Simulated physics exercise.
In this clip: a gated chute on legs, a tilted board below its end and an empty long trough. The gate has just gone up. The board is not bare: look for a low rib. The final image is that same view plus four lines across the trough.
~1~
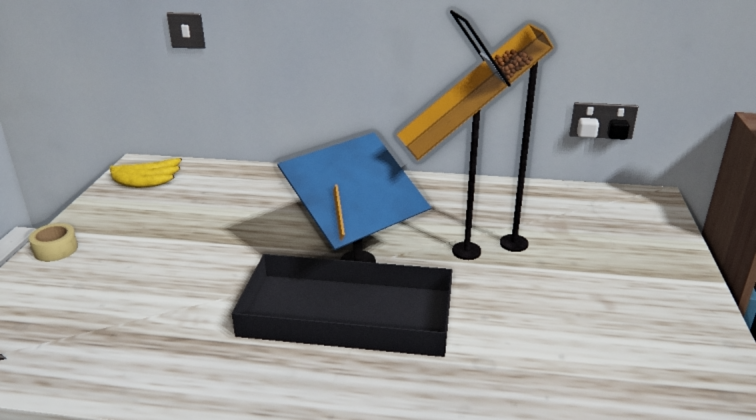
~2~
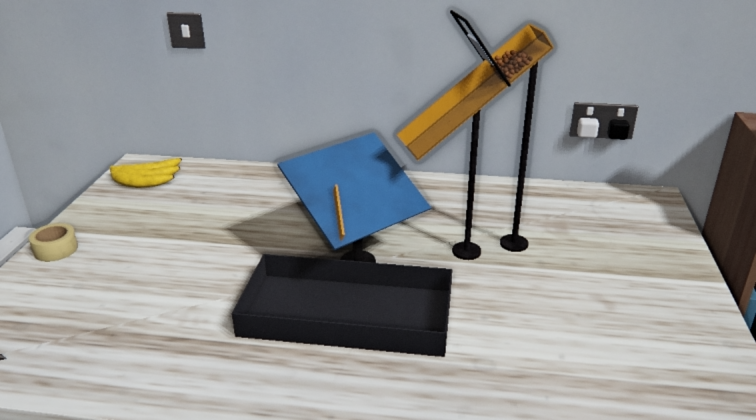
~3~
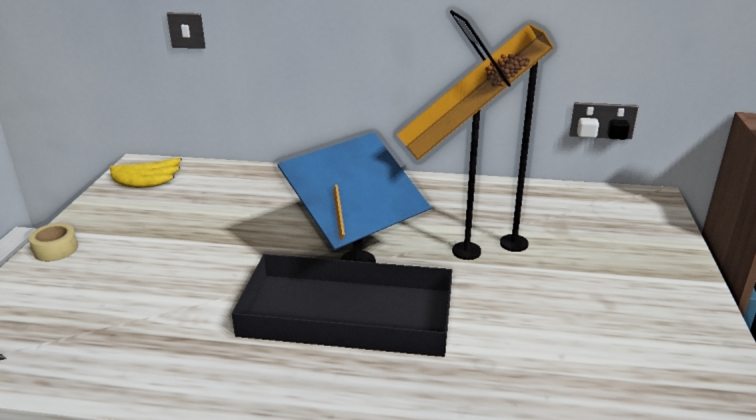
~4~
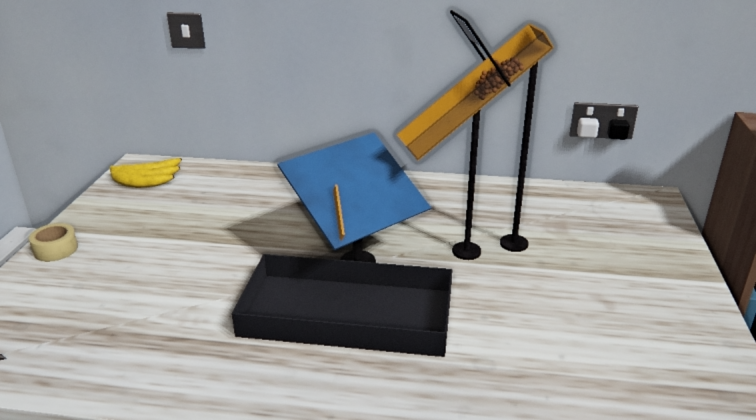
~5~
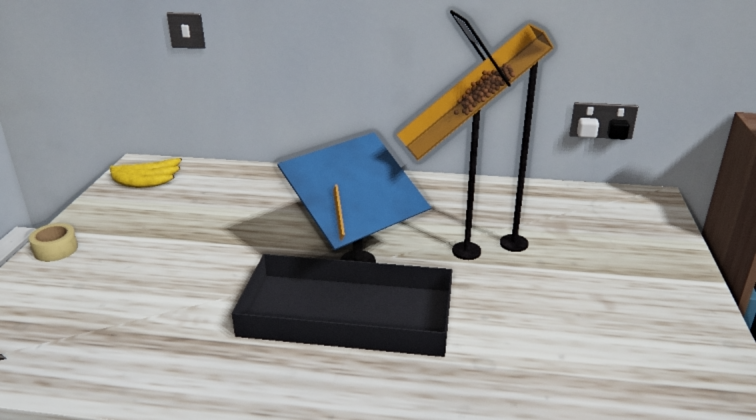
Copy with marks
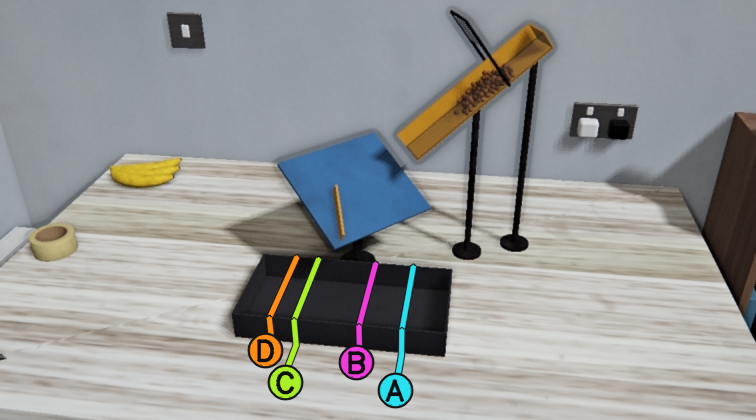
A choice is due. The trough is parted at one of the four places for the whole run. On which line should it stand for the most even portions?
Choose B.
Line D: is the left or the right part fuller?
The right side.
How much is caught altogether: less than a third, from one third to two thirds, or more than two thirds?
More than two thirds.
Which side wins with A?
More lands on the left.
On the marked copy, line A crosses the front rim at (402, 329); line B crosses the front rim at (359, 325); line C crosses the front rim at (294, 319); line D crosses the front rim at (269, 317).
If A is chosen, of what is caught, almost all on the left of the divider, about a tenth on the right.
If B is chosen, of what is caught, roughly half on the left of the divider, roughly half on the right.
If C is chosen, of what is caught, not one piece on the left of the divider, every piece on the right.
If D is chosen, of what is caught, not one piece on the left of the divider, every piece on the right.
